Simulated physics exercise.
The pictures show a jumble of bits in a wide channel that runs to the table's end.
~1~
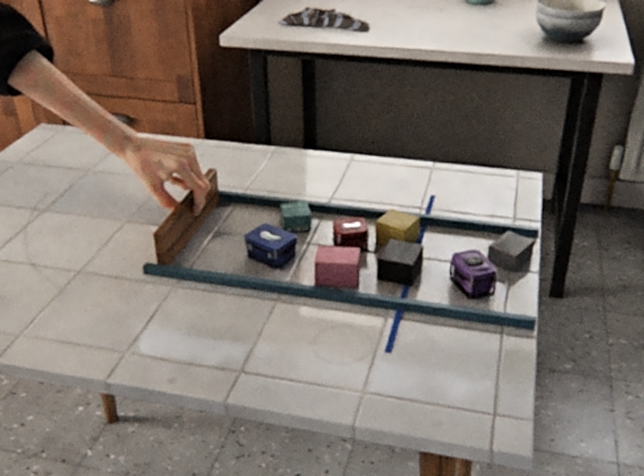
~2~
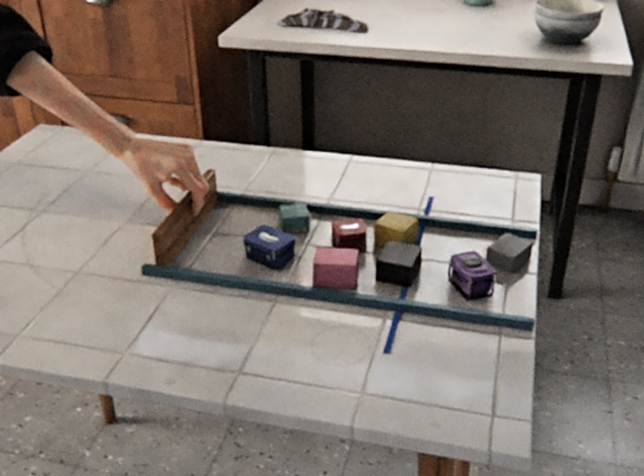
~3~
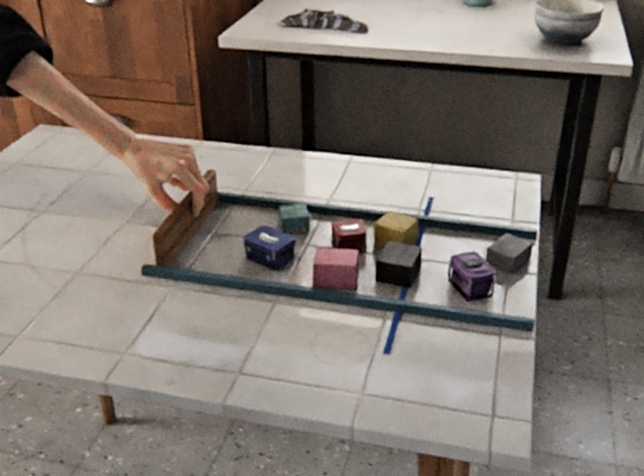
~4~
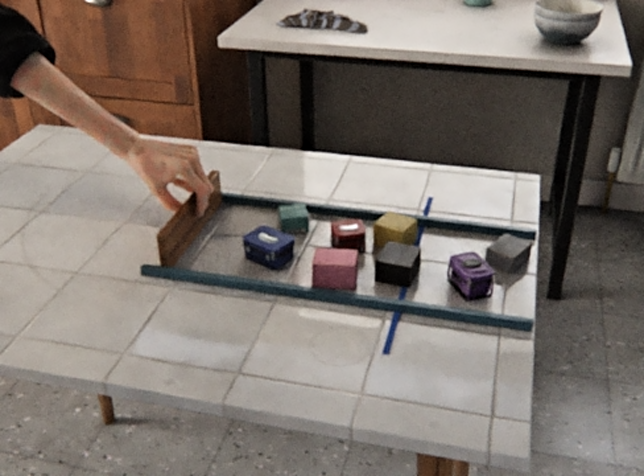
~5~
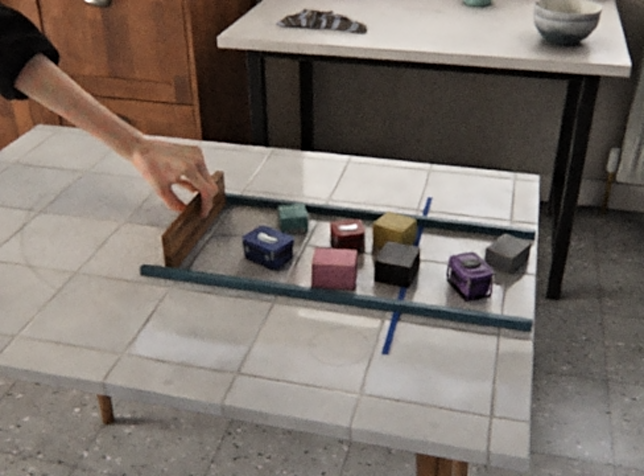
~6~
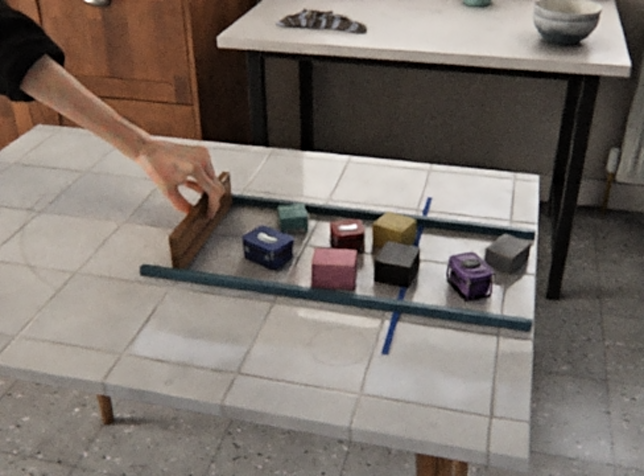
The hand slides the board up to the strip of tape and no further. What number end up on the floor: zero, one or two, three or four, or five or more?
In the end the number that fall off is zero.
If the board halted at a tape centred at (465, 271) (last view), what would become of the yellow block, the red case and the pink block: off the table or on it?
The yellow block does not fall, the red case holds on, the pink block holds on.
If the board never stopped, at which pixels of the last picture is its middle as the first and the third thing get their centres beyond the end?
Near (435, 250) and (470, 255).
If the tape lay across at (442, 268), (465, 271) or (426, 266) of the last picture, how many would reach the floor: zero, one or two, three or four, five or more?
Taking them in turn, just one or two; one or two; none.
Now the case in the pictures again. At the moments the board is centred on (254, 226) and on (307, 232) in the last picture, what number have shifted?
The counts are 1 and 4.
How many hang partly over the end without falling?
The number is 0.
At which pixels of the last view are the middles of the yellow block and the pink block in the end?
The yellow block at (455, 231), the pink block at (425, 283).
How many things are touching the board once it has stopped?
It touches 3.
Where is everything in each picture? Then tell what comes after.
In the first frame, grey block (511, 251); purple case (473, 273); black block (400, 262); board (189, 216); tape (414, 262).
In the second frame, purple case (471, 275); yellow block (396, 231).
In the third frame, black block (399, 264); blue case (270, 248).
In the fourth frame, grey block (508, 253); pink block (335, 269).
In the fifth frame, purple case (470, 276); turquoise box (293, 219).
In the sixth frame, grey block (508, 253); purple case (470, 276); black block (397, 264); board (203, 219); tape (411, 263).
Early on, none off yet; grey block at rest near (508, 253); purple case at rest near (470, 276); black block at rest near (397, 264).
A while later, none off yet; grey block at rest near (508, 253); purple case at rest near (470, 276); black block moving near (401, 265).
Finally, the number that fall off is zero.
